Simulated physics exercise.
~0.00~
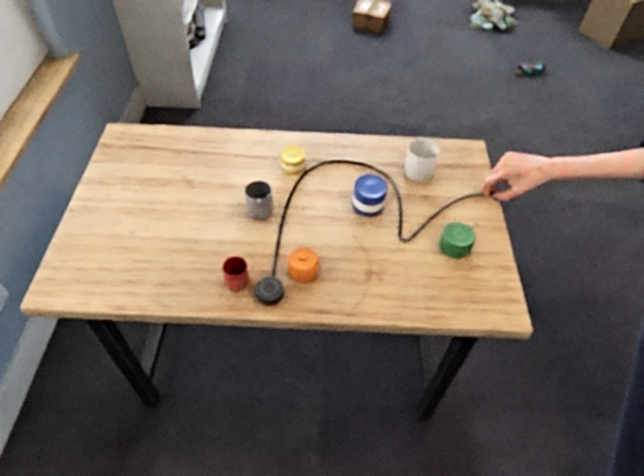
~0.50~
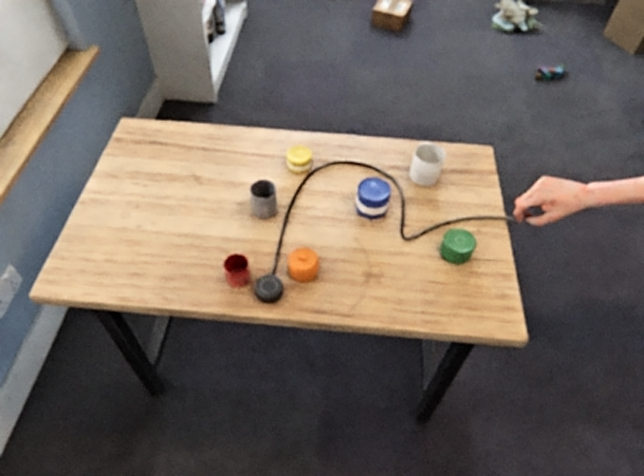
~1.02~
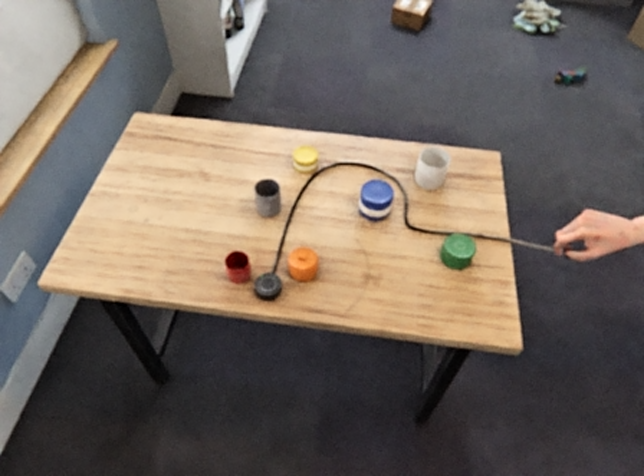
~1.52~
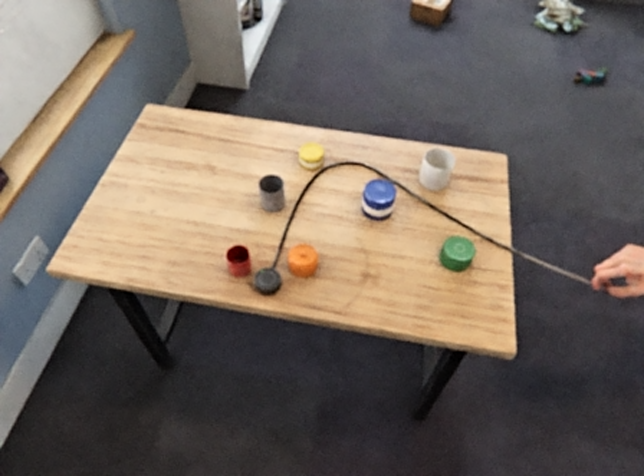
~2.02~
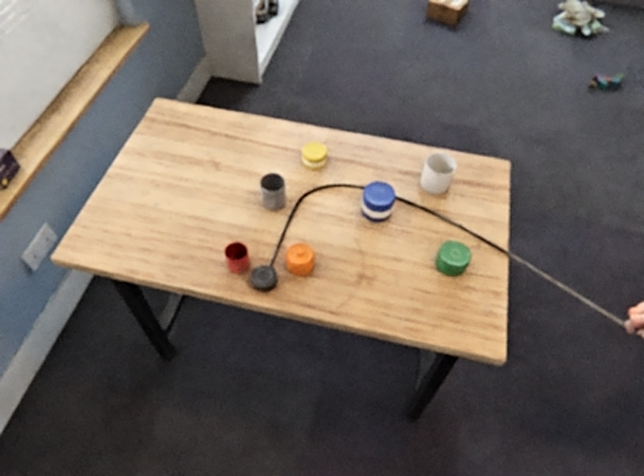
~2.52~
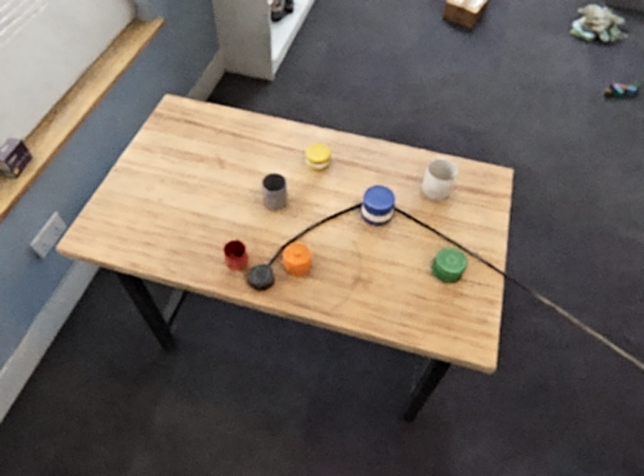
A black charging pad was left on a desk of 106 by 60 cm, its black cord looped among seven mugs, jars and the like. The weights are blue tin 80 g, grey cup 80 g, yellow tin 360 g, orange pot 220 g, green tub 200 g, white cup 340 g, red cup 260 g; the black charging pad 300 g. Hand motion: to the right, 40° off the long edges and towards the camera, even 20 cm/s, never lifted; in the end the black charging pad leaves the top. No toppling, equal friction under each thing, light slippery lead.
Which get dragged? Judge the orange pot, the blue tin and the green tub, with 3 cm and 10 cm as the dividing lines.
In the end my guess is the orange pot gets taken a medium distance, my guess is the blue tin gets taken a long distance, my guess is the green tub gets taken a long distance.
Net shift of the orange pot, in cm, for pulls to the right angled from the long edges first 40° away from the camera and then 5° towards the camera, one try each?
First try roughly 4 cm, second try roughly 6 cm.
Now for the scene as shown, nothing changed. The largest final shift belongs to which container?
That would be the blue tin.
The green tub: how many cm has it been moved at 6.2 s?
It is about 12 cm from where it started.
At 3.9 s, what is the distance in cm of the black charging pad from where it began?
I reckon some 4 cm.
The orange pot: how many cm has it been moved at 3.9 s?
About 4 cm.
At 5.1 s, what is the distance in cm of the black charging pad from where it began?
By then it sits about 24 cm from its starting spot.
At 3.9 s, the black charging pad has slid 4 cm. Moved, blue tin 22 cm, green tub 9 cm, orange pot 4 cm.
At 5.1 s, the black charging pad has slid 25 cm. Moved, blue tin 23 cm, green tub 10 cm, orange pot 7 cm.
At 6.2 s, the black charging pad has slid 46 cm. Moved, blue tin 26 cm, green tub 13 cm, orange pot 7 cm.
At 7.1 s, the black charging pad is off the top. Moved, blue tin 26 cm at (402, 287), green tub 13 cm at (450, 309), orange pot 7 cm at (316, 274).
